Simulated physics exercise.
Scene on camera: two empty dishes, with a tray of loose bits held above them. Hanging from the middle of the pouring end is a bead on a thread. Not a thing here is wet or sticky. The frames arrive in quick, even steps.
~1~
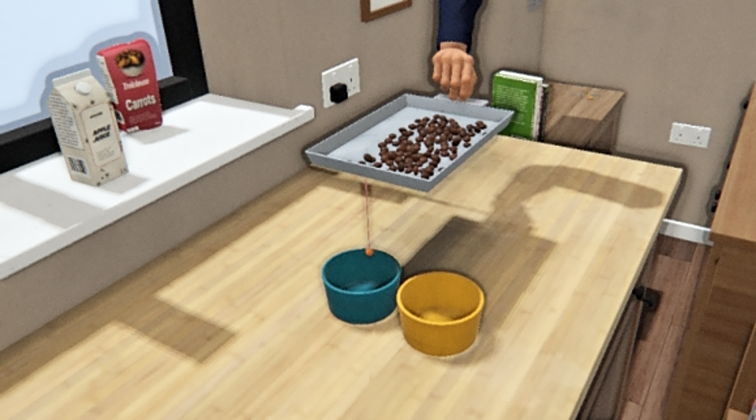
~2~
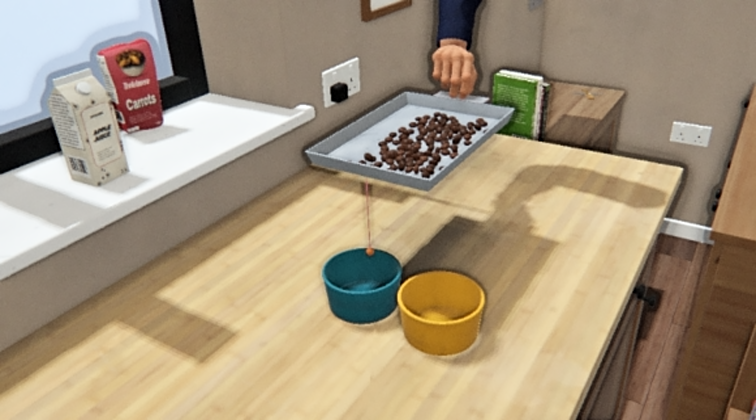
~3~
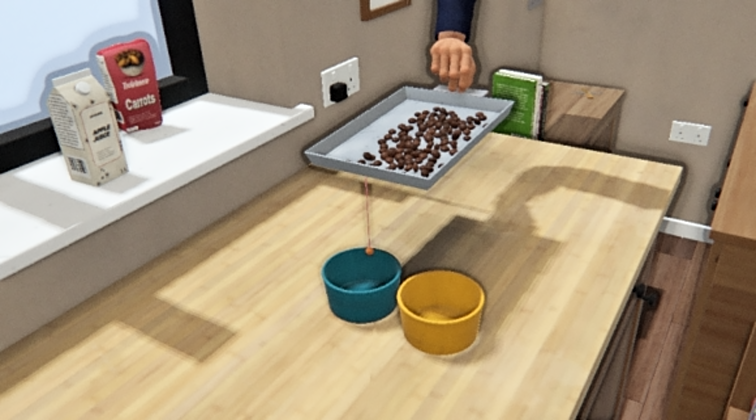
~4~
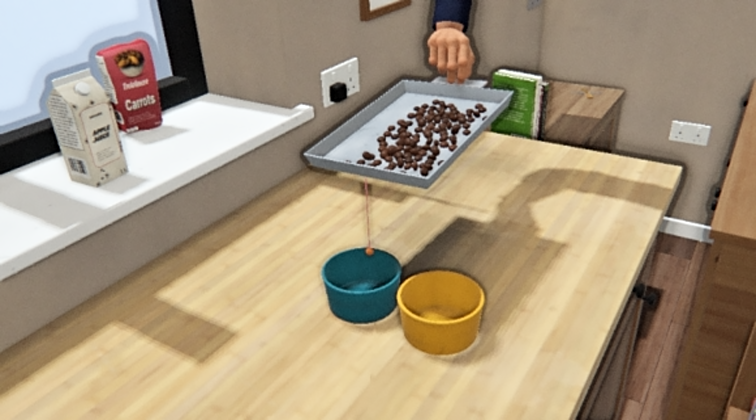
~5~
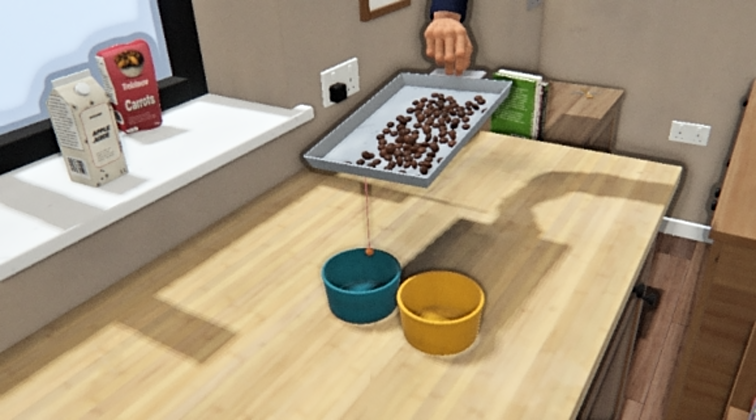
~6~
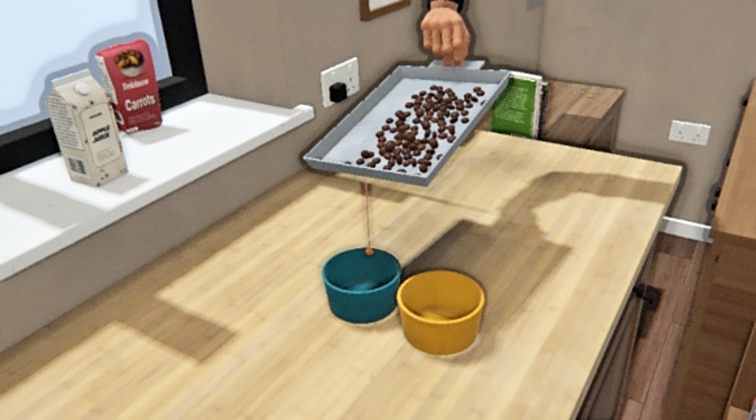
The clip opens on a hand holding a grey tray of flat brown chocolate drops, nearly level, above an empty teal dish and an empty yellow one, with a bead hanging on a thread. The hand then gradually raises the tray's far end, tilting it slightly toward its lower left corner, while the dishes stay still.
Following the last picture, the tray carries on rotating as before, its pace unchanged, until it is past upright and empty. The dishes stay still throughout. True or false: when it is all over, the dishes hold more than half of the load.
False.
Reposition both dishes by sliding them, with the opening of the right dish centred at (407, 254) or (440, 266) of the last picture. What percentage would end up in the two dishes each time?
Trial 1 about 10 %, trial 2 about 0 %.
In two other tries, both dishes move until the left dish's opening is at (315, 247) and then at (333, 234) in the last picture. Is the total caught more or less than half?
Placing 1: A majority of it. Placing 2: A minority of it.
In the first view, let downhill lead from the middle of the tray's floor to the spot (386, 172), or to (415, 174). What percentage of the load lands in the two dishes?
In order: About 60, then 80 percent.
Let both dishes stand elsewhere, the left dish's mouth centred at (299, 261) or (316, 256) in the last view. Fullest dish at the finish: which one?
First try: The left-side dish; second try: The left-side dish.
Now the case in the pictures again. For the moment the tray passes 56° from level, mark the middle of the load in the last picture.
The load's middle is around (348, 153).
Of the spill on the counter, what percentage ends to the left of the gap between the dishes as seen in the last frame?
It comes out at roughly 100 percent.
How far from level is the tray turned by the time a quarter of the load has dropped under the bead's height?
At roughly 75°.
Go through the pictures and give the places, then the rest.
The first frame shows corners of the pouring end near (312, 151) and (427, 178), level; middle of the load near (429, 144), flat chocolate drops; left dish near (340, 304); right dish near (420, 334); bead on its thread near (370, 252).
The second frame shows corners of the pouring end near (312, 150) and (428, 177), level; middle of the load near (430, 143).
The third frame shows corners of the pouring end near (311, 151) and (427, 176), tipped barely, lowest at the left corner; middle of the load near (429, 139).
The fourth frame shows corners of the pouring end near (311, 153) and (426, 175), tipped a little, lowest at the left corner; middle of the load near (428, 135).
The fifth frame shows corners of the pouring end near (310, 155) and (425, 174), tipped a little, lowest at the left corner; middle of the load near (427, 131).
The sixth frame shows corners of the pouring end near (310, 156) and (424, 173), tipped a little, lowest at the left corner; middle of the load near (426, 126); left dish near (340, 303); right dish near (421, 333).
Shortly afterwards, tray tipped steeply; all but a few on the tray; only a few in the air.
Next, tray tipped right over; near half on the tray; a little in the left dish; near a third outside both; a little in the air.
Some moments later, tray tipped past a quarter turn; near a quarter in the left dish; near two thirds outside both.
In the end, tray tipped past a quarter turn; none at all in the right dish; near a quarter in the left dish; near two thirds outside both.
